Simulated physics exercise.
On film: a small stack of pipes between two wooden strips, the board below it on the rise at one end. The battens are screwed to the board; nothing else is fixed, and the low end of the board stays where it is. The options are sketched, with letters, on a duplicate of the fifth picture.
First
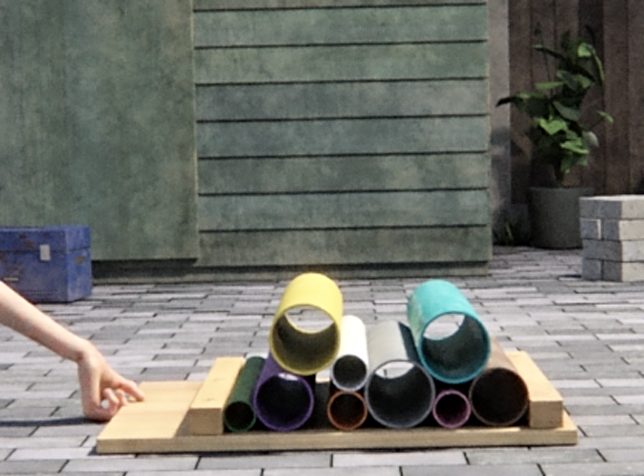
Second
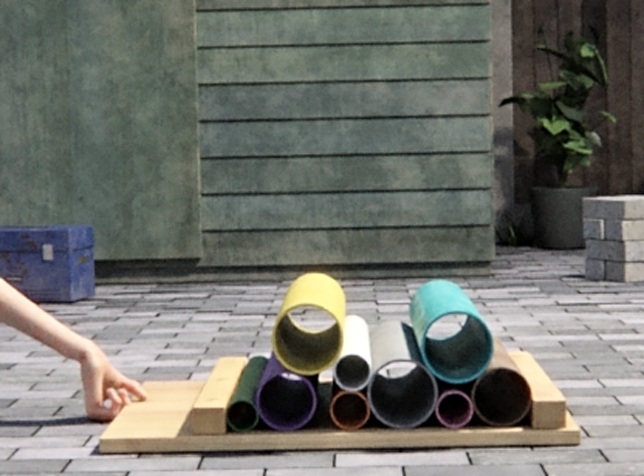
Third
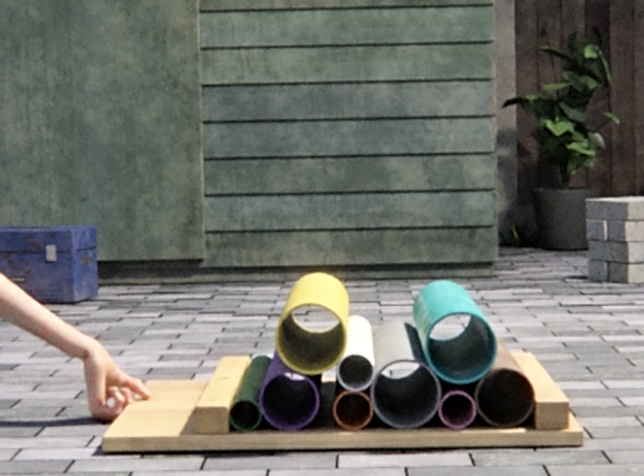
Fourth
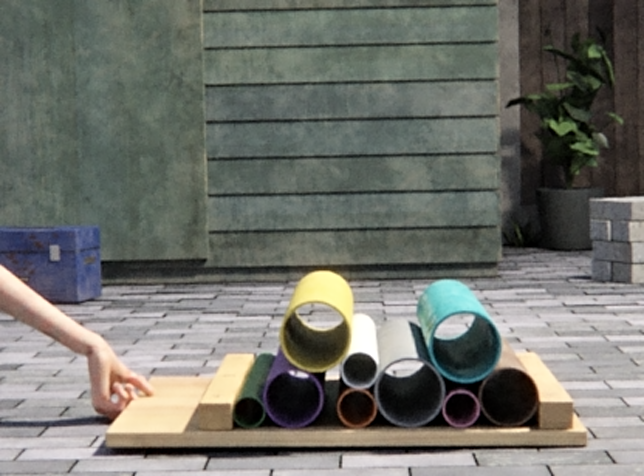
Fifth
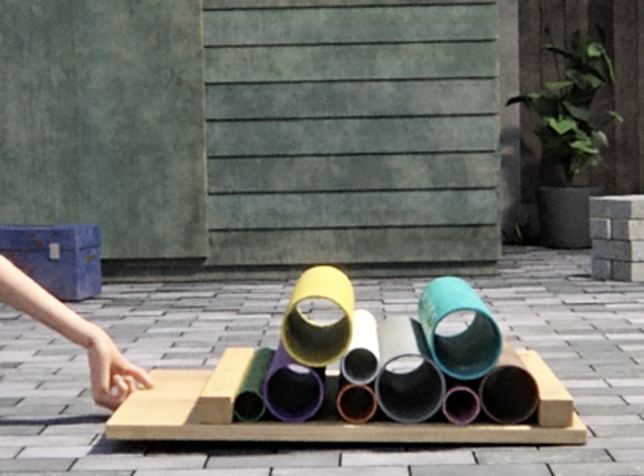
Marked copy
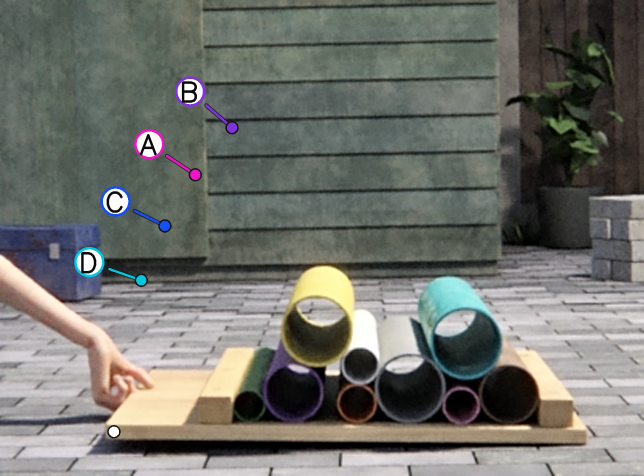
The clip shows a hand at the left end of a wooden board holding a small stack of coloured pipes between two wooden strips; the hand then raises that end slightly, while the pipes keep their arrangement.
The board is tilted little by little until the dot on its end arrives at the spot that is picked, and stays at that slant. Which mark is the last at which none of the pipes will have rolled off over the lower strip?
The answer is mark A.
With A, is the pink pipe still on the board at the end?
Yes.
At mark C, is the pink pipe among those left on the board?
The pink pipe: Yes.
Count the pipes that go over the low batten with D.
It comes to none.
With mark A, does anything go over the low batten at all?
At A: No.
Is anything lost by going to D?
No, at D.
On the marked copy, A at (196, 175); B at (232, 128); C at (165, 226); D at (141, 280); the white dot at (114, 432).
Following A. Soon after the start, board at 19°.
Later, board at 35°.
In the end, board at 35°, none over the low batten.
As for the rest, B one over the low batten (turquoise); C none over the low batten; D none over the low batten.
